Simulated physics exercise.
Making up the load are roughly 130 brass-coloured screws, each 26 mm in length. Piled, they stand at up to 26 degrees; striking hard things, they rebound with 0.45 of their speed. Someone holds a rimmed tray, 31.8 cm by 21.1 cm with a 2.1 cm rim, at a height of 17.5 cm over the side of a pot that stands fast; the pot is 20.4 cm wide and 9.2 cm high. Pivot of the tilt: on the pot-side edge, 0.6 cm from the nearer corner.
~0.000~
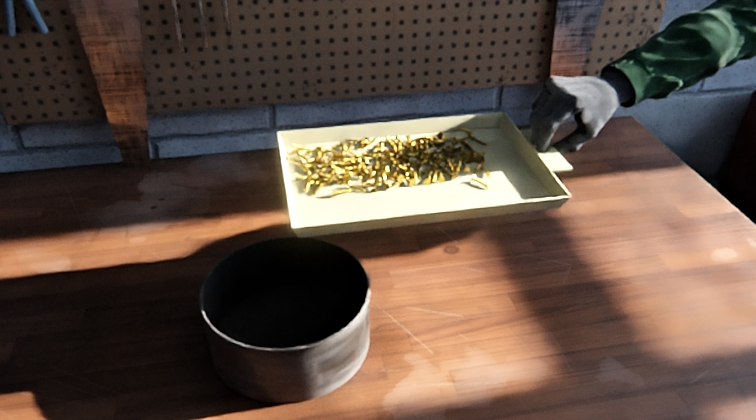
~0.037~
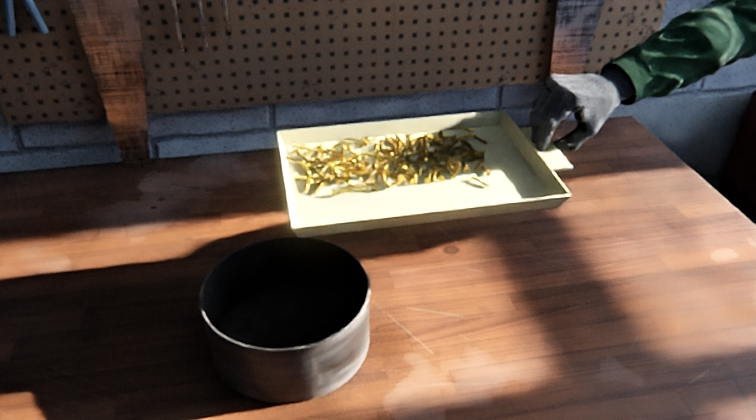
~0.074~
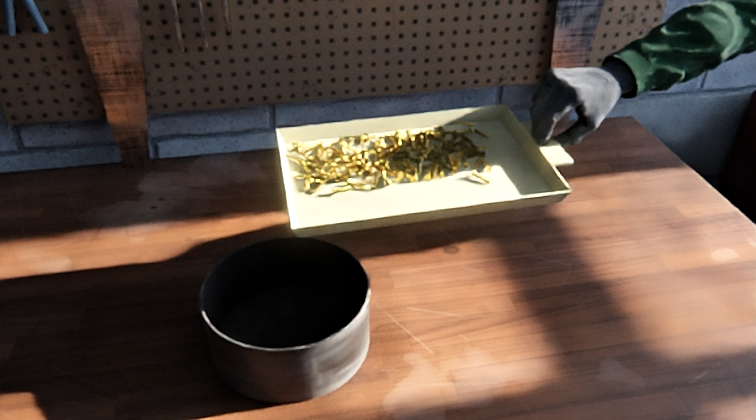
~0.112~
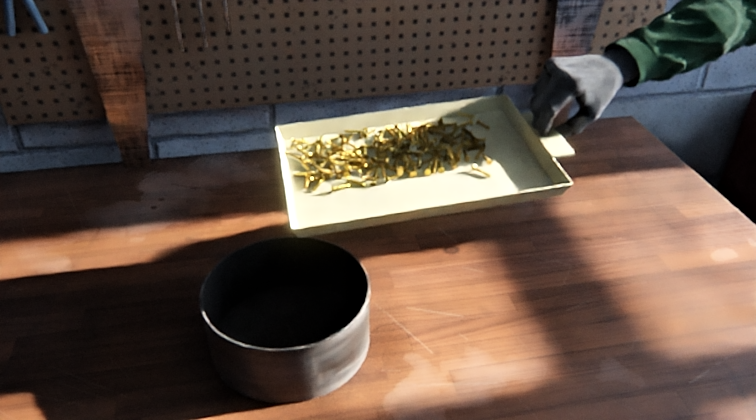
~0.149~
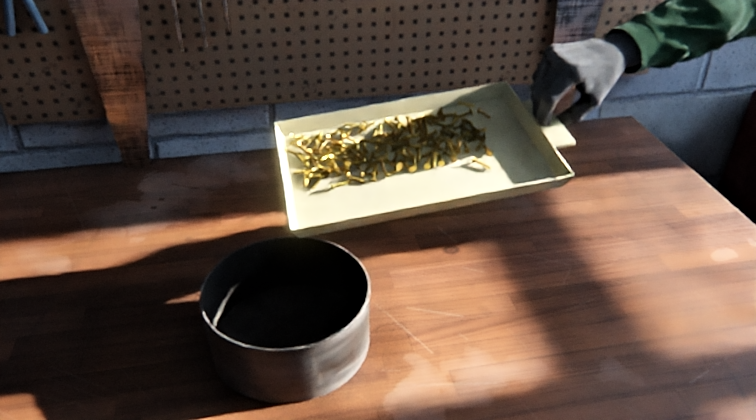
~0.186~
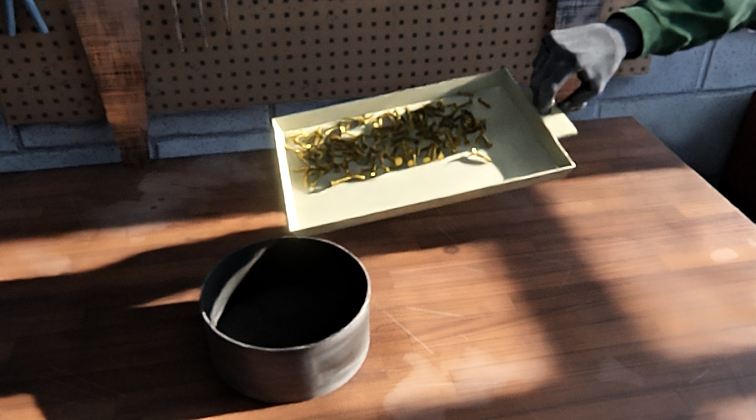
On a wooden workbench, a gloved hand gradually raises the right side of a tray of brass-coloured screws.
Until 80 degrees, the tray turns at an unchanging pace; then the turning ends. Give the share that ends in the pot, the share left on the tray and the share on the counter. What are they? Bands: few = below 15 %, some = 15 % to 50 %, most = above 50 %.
Pot: Most, left on the tray: Few, counter: Few.
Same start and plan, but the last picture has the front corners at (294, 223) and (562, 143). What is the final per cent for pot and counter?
The pot gets 15 and the counter 85.
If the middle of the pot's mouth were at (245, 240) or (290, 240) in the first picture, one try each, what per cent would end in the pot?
Close to 0 in a hundred, then close to 0 in a hundred.
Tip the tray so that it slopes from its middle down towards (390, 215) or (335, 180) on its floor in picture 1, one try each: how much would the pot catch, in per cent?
Near 90 and 20 per cent, in that order.
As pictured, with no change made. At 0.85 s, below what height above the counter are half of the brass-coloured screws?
The halfway mark is near 20 cm.
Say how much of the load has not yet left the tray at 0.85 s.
It's roughly 60 percent.
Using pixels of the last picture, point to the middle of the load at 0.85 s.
At about (273, 232).
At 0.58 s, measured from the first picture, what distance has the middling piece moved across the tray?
Displacement on the tray: About 6 cm.
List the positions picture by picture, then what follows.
The first picture shows tray tilt 0 degrees, front corners at (298, 222) and (562, 193); middle of the pieces at (387, 158); pot at (286, 287).
The second picture shows tray tilt 0 degrees, front corners at (298, 223) and (562, 192); middle of the pieces at (387, 157).
The third picture shows tray tilt 2 degrees, front corners at (298, 223) and (563, 188); middle of the pieces at (387, 154).
The fourth picture shows tray tilt 4 degrees, front corners at (297, 223) and (564, 181), lowest corner left front; middle of the pieces at (386, 149).
The fifth picture shows tray tilt 7 degrees, front corners at (296, 224) and (565, 172), lowest corner left front; middle of the pieces at (386, 143).
The sixth picture shows tray tilt 11 degrees, front corners at (296, 225) and (566, 163), lowest corner left front; middle of the pieces at (385, 137); pot at (286, 287). Its pace works out near 85 degrees a second.
After 0.58 s, tilt 44 degrees; the tray holds 100 %, the pot 0 %.
After 0.85 s, tilt 67 degrees; the tray holds 60 %, the pot 5 %.
After 1.22 s, tilt 80 degrees; the tray holds 0 %, the pot 90 %.
At rest (2.0 s), pot 95 %, tray 0 %, counter 5 %.
